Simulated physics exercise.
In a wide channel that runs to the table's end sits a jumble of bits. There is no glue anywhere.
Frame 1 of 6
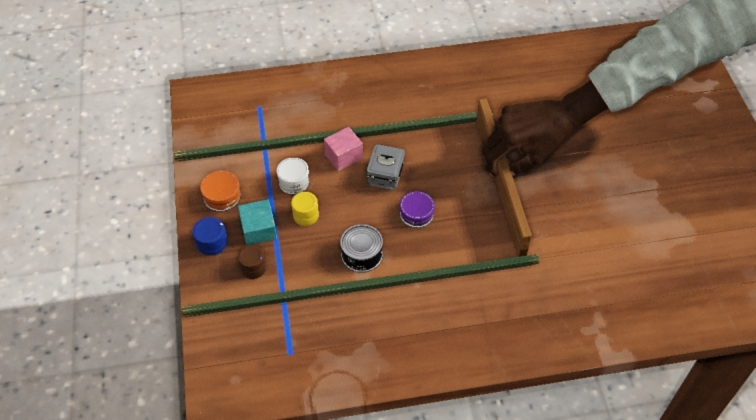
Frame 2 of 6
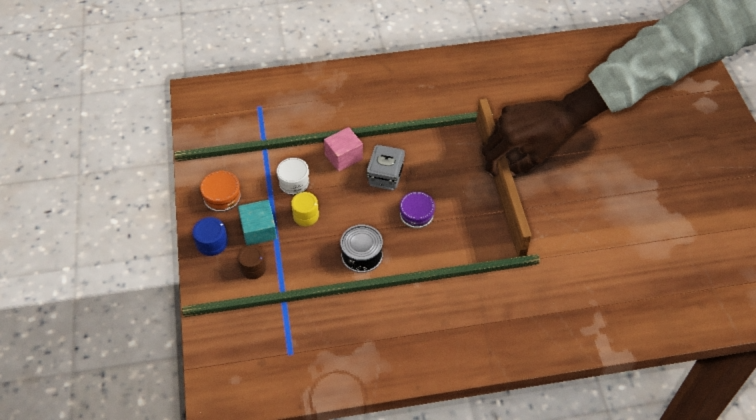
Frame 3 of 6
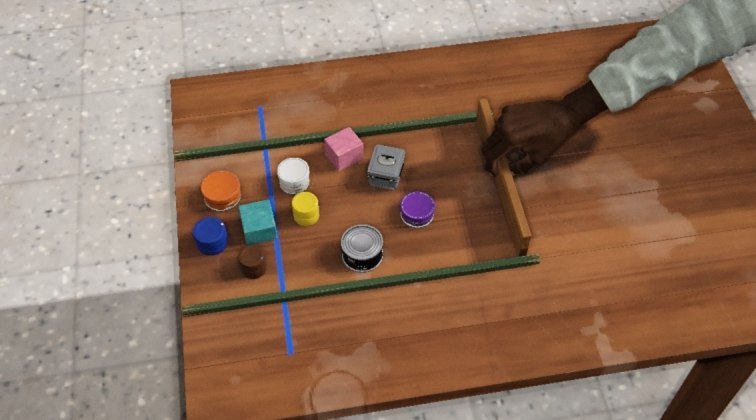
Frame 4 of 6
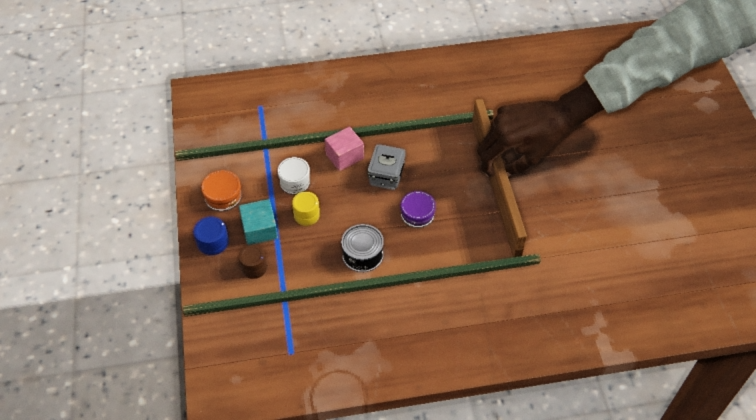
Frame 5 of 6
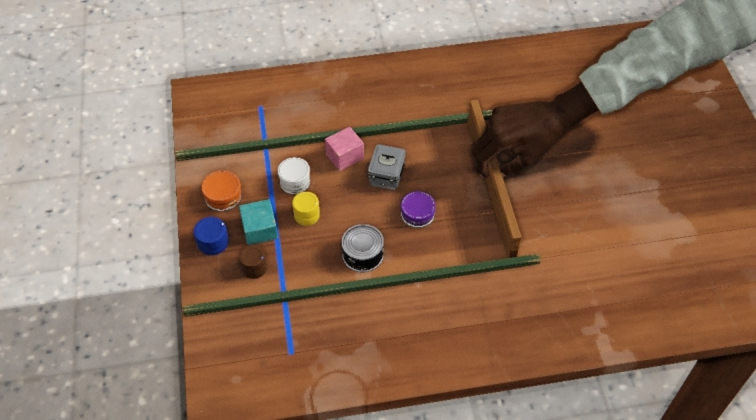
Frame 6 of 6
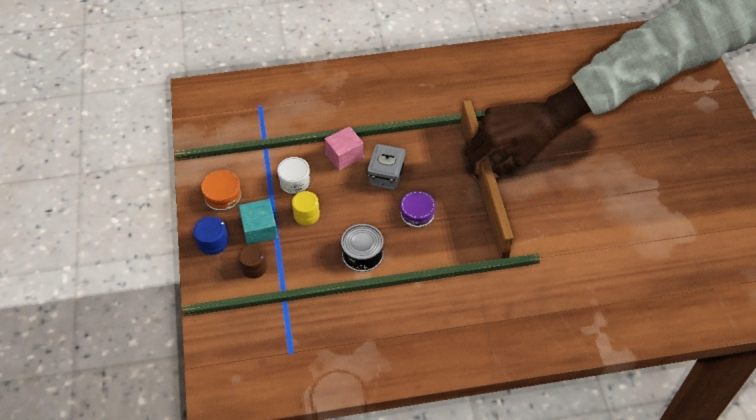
A hand holding a wooden board slides it slightly left toward the still, scattered objects.
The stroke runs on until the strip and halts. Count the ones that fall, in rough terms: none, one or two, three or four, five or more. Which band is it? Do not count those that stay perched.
I expect the drop count to stay at nothing.
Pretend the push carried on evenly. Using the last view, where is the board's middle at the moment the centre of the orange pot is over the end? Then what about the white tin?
Around (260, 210) first and around (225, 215) second.
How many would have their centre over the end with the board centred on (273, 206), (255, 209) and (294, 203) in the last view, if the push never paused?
Respectively, 0, 2 and 0.
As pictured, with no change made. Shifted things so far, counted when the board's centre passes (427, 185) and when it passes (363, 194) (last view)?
Moved so far: 1, then 4.
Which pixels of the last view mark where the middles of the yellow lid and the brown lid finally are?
They finish at roughly (250, 210) and (225, 267) respectively.
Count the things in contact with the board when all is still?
That makes 4.
Soon after, none off yet; blue lid at rest near (211, 236); orange pot at rest near (222, 191); brown lid at rest near (253, 261).
In the end, the number that fall off is zero.
